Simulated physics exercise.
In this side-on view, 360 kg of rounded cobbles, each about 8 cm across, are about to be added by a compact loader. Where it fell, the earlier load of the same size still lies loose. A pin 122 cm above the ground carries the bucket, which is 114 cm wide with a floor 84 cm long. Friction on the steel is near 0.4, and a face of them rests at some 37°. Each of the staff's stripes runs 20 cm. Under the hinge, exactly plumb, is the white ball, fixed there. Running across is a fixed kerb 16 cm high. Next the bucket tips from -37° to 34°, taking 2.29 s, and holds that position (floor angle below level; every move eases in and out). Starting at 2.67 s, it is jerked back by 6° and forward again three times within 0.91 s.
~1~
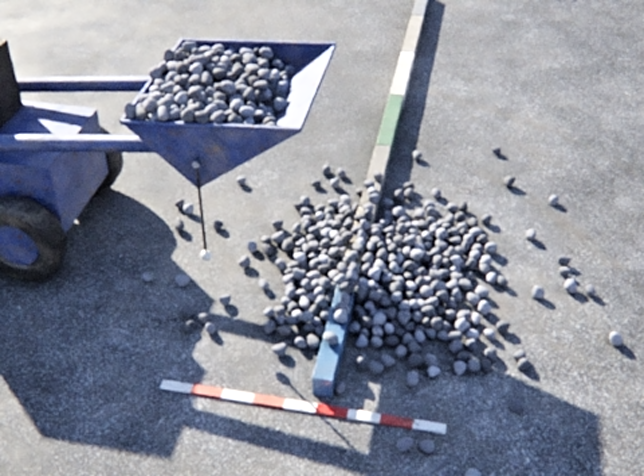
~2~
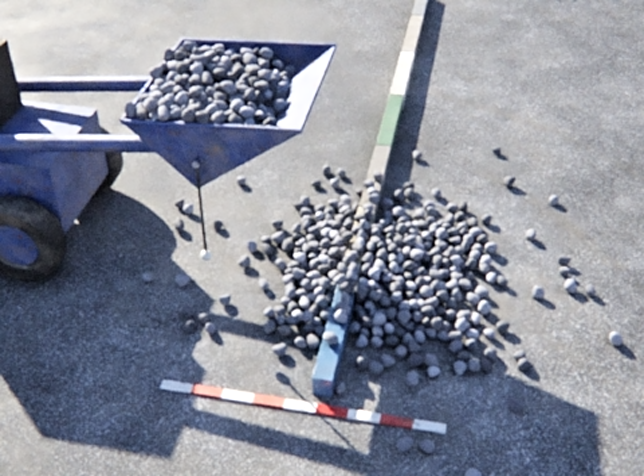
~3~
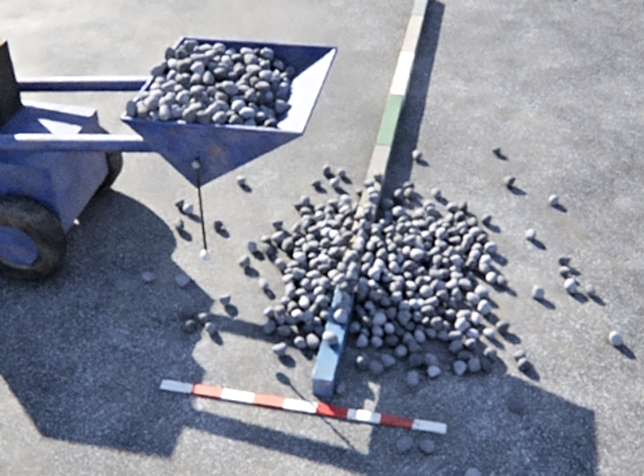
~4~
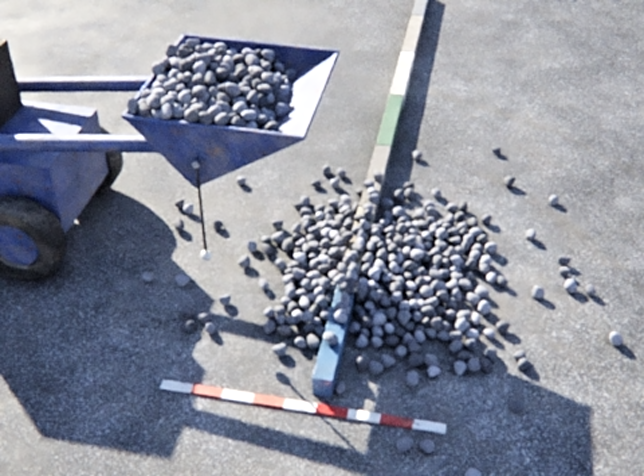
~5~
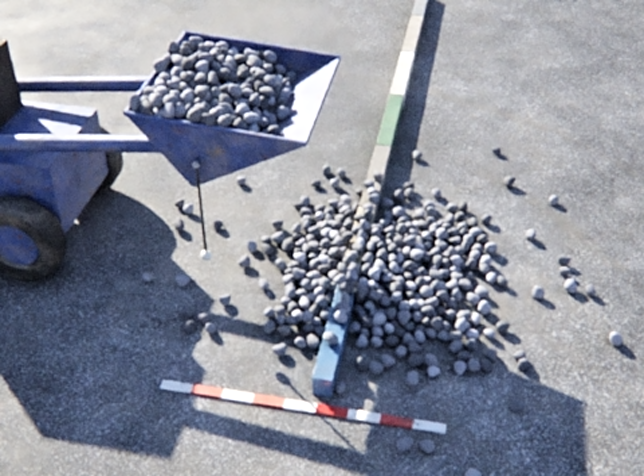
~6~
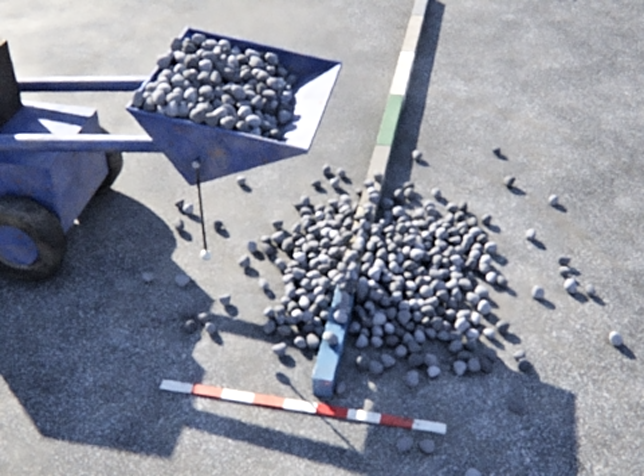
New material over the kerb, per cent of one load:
47 per cent.
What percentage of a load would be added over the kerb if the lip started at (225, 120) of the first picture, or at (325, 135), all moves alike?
First place: Roughly 0 %; second place: Roughly 75 %.
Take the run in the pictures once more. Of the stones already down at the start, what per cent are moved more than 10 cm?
I'd say roughly 5 per cent of them.
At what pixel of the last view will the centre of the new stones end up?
I'd point to about (353, 253).
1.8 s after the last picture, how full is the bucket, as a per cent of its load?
Reading: Near 20 % of the load.
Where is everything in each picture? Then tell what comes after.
The first frame shows lip at (300, 130), floor tilted -37°, highest stones at (201, 61). The earlier load is highest near (353, 252), 21 cm above ground level, 38 % on this side of the kerb, 64 % over the kerb.
The second frame shows lip at (301, 131), floor tilted -36°, highest stones at (201, 61).
The third frame shows lip at (302, 134), floor tilted -35°, highest stones at (194, 59).
The fourth frame shows lip at (304, 139), floor tilted -32°, highest stones at (194, 58).
In the fifth frame, the bucket is at -29°, its lip at (306, 144); the top of the load is at (191, 53).
The sixth frame shows lip at (308, 151), floor tilted -25°, highest stones at (190, 52).
Then, 1.1 s after the last picture the floor is at 23°; in per cent of one load, 94 in the bucket, 44 on this side of the kerb, 64 over the kerb; the foremost stones are at (585, 294).
Then, 1.8 s after the last picture the floor is at 34°; in per cent of one load, 21 in the bucket, 95 on this side of the kerb, 86 over the kerb; the foremost stones are at (585, 294).
Then, 3.4 s after the last picture the floor is at 34°; in per cent of one load, 0 in the bucket, 91 on this side of the kerb, 111 over the kerb; the foremost stones are at (585, 294).
Then, 6.0 s after the last picture the floor is at 34°; in per cent of one load, 0 in the bucket, 91 on this side of the kerb, 111 over the kerb; the foremost stones are at (585, 294). Net gain over the kerb, 47.
